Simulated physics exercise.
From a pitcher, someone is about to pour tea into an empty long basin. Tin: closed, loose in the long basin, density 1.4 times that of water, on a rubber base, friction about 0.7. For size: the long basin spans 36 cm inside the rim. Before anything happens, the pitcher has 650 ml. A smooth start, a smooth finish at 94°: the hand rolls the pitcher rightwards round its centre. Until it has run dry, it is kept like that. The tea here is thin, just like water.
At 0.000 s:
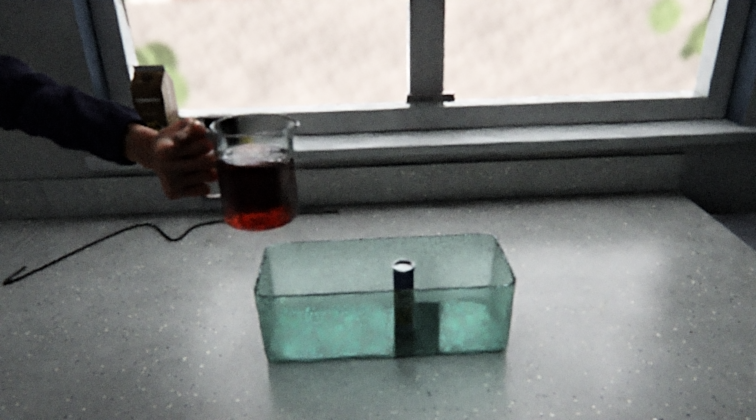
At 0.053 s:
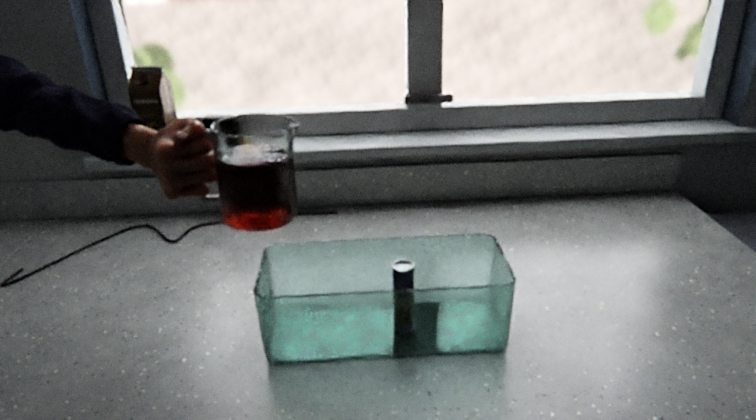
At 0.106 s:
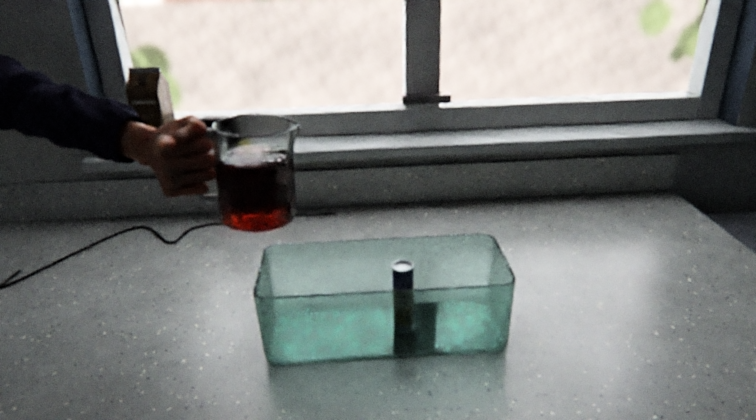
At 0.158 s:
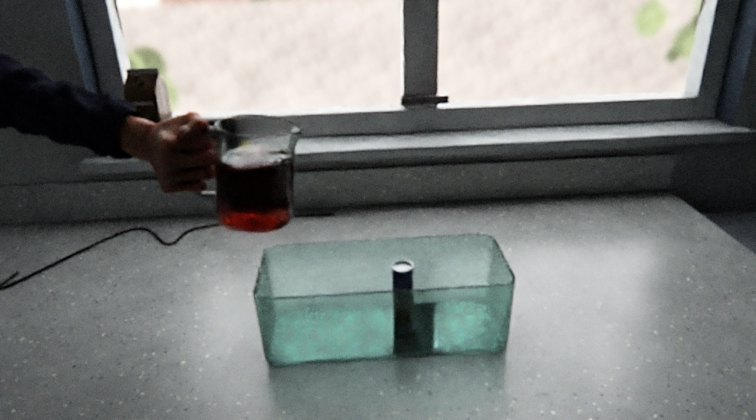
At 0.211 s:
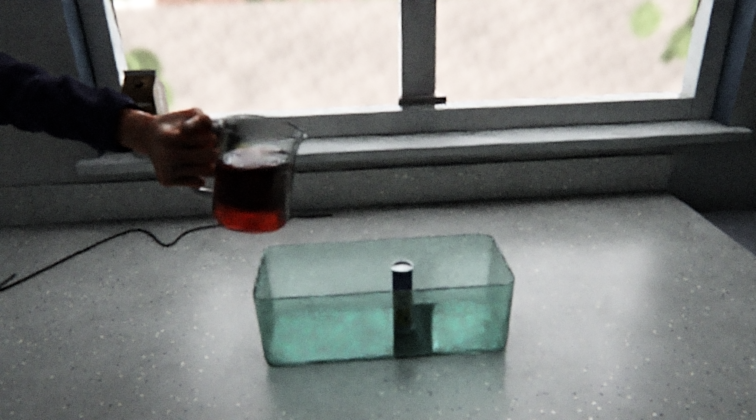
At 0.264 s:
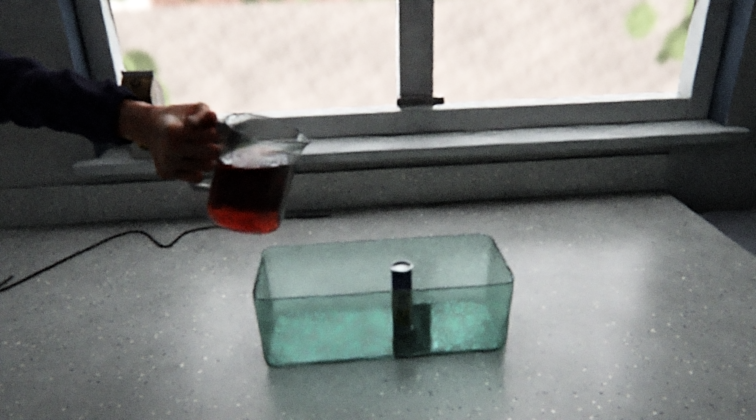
A hand held a glass pitcher of reddish tea above a long greenish basin with a small tin standing in it, then slowly tilted the pitcher a little to the right.
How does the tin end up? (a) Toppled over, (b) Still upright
b, still upright.
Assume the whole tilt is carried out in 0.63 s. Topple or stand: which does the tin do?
The tin would stay balanced.
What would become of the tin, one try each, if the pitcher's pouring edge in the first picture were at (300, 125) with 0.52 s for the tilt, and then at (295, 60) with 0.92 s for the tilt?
Try 1: Tipped over; try 2: Tipped over.
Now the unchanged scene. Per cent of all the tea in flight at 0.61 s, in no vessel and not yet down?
Around 8 in a hundred.
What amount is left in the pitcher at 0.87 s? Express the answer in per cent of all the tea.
Roughly 50 percent remains.
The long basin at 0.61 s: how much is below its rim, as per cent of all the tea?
Roughly 0 percent.
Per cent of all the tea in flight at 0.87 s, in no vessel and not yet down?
24 per cent or so.
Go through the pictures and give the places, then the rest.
In the first picture, it leans 0°; its right rim is at (298, 123); the tea meets the walls at (219, 155) and (292, 153); the long basin's rim runs from (260, 270) to (505, 258); the tin's top is at (403, 268).
In the second picture, it leans 1°; its right rim is at (299, 124); the tea meets the walls at (218, 156) and (291, 153).
In the third picture, it leans 3°; its right rim is at (300, 126); the tea meets the walls at (219, 156) and (291, 153).
In the fourth picture, it leans 7°; its right rim is at (303, 130); the tea meets the walls at (219, 157) and (292, 153).
In the fifth picture, it leans 12°; its right rim is at (307, 135); the tea meets the walls at (220, 158) and (293, 154).
In the sixth picture, it leans 18°; its right rim is at (310, 141); the tea meets the walls at (219, 160) and (295, 156).
After 0.61 s the tilt is 70° and 92 per cent is still to pour; the tin stands where it began.
After 0.87 s the tilt is 93° and 49 per cent is still to pour; the tin stands where it began.
After 1.13 s the tilt is 94° and 18 per cent is still to pour; the tin stands where it began.
After 1.42 s the tilt is 94° and 6 per cent is still to pour; the tin stands where it began.
In the end the tin stands where it began.
